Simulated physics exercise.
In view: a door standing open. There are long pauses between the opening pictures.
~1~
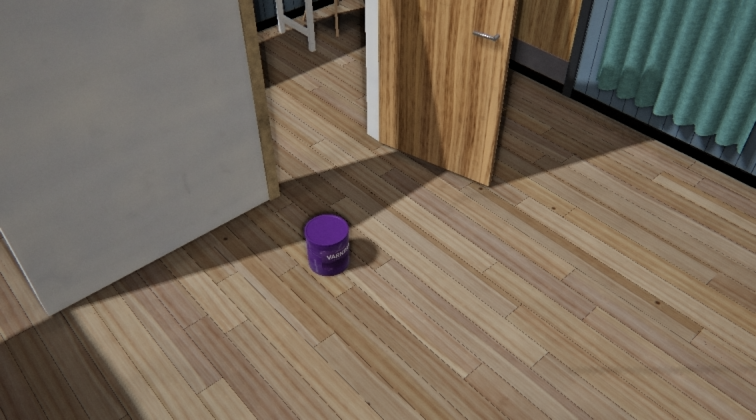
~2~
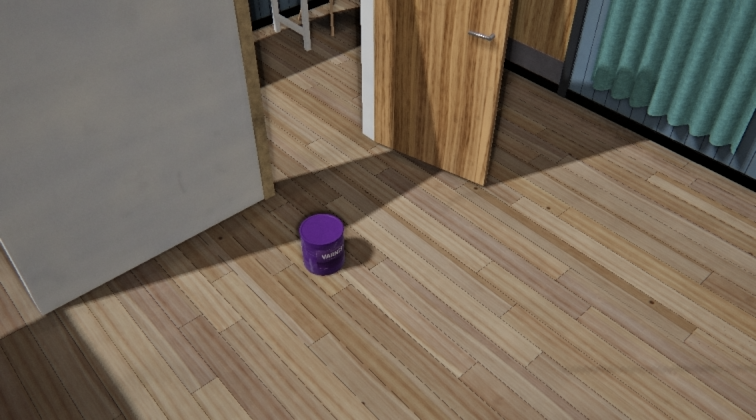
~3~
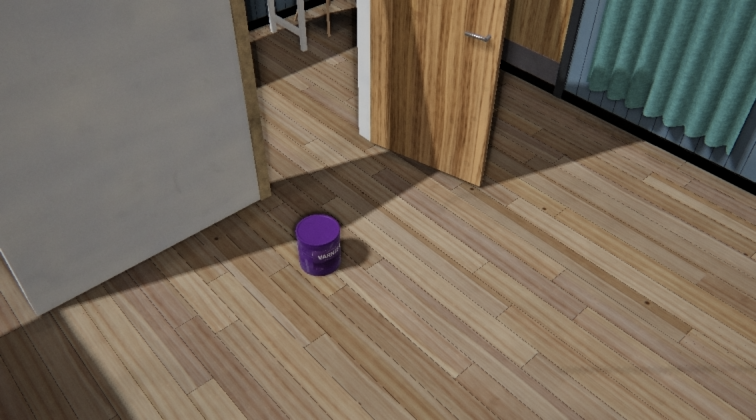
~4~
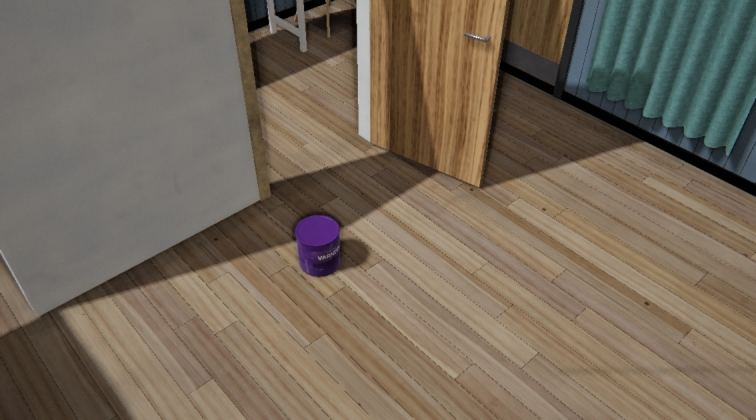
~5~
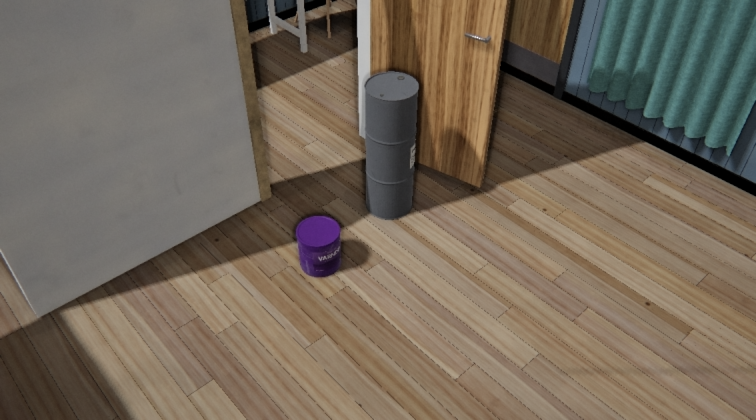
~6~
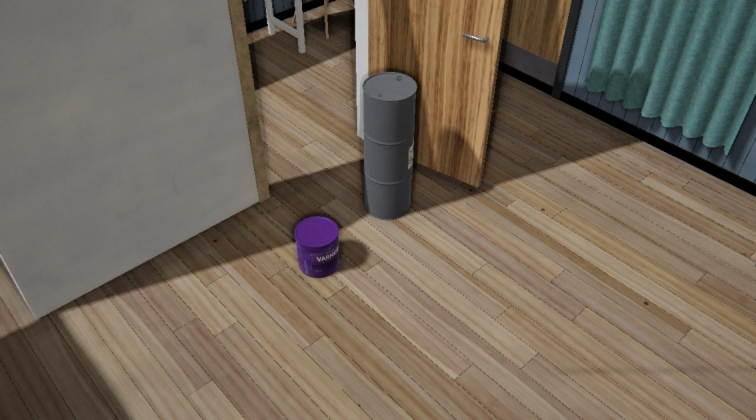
To begin with, a purple pail sits on a wooden floor near an open door, with a pale wall to the left and teal curtains to the right. The view shifts very slightly while the pail and door stay still. Then a tall grey drum suddenly appears behind the pail, standing motionless.
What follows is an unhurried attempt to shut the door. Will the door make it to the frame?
Here the door stops short.
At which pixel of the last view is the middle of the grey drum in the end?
Near (383, 151).
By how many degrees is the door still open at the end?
Some 70° open.
Then, 0.40 s later than the last frame, door at 97°.
Then, 0.60 s later than the last frame, door at 88°.
Then, 0.80 s later than the last frame, door at 78°.
Then, 1.00 s later than the last frame, door at 71°; grey drum moved a little near (384, 151).
When it is over, door at 70°; both as before. End places, in pixels of the last picture, grey drum near (383, 151).
